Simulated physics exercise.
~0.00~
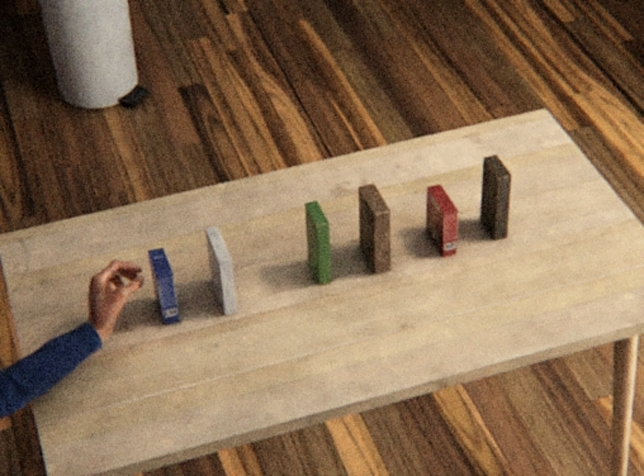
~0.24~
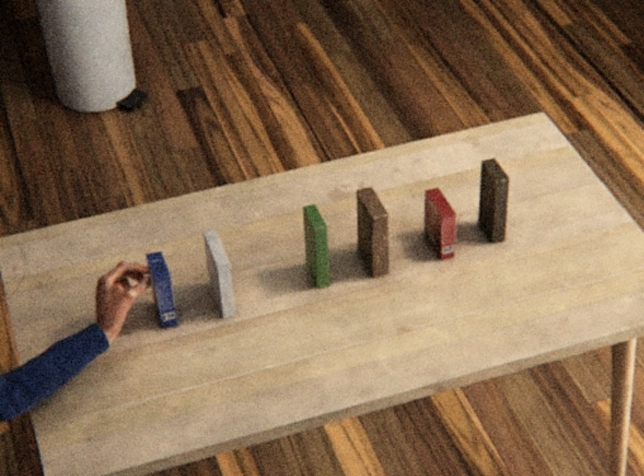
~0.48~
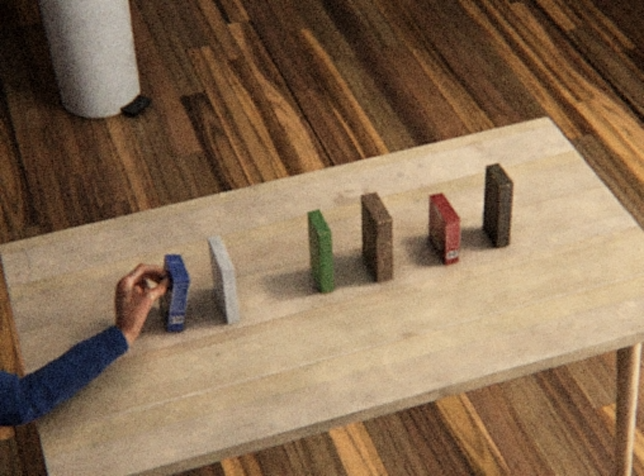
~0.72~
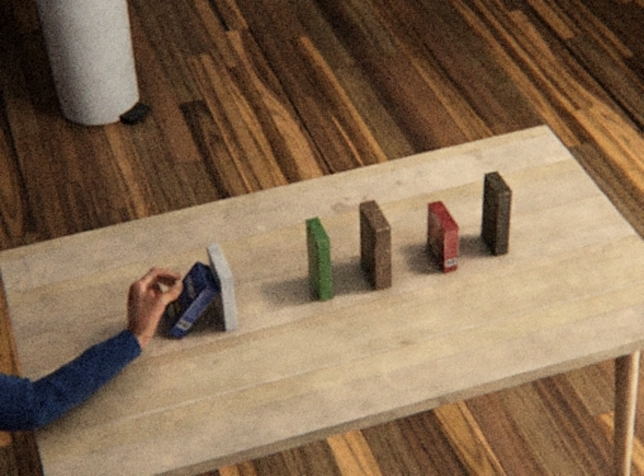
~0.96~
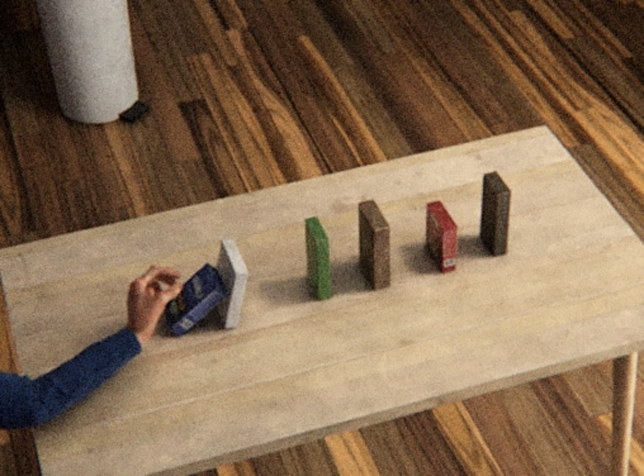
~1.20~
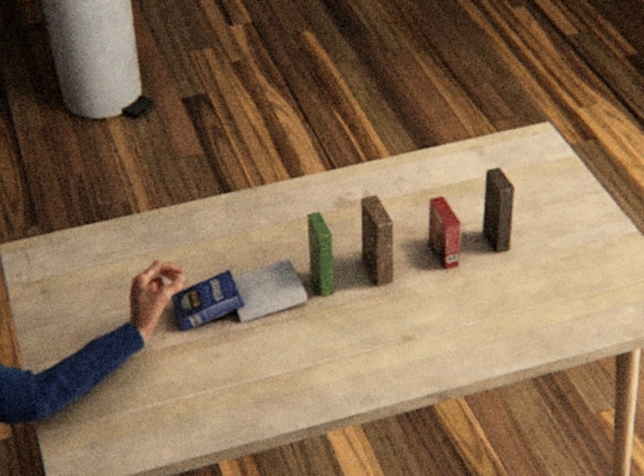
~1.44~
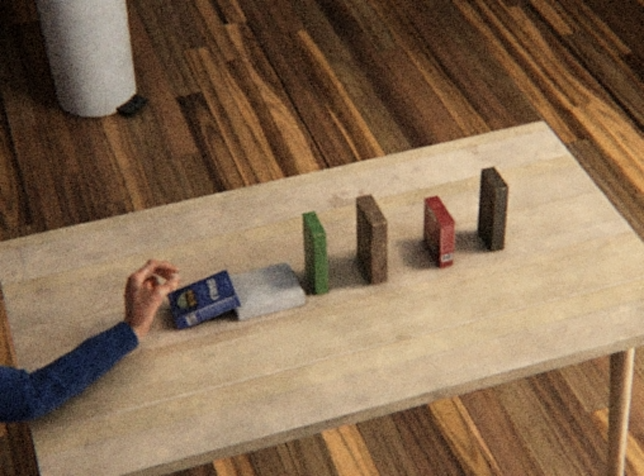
On a wooden table, a hand tips a blue packet, which topples only the white board.
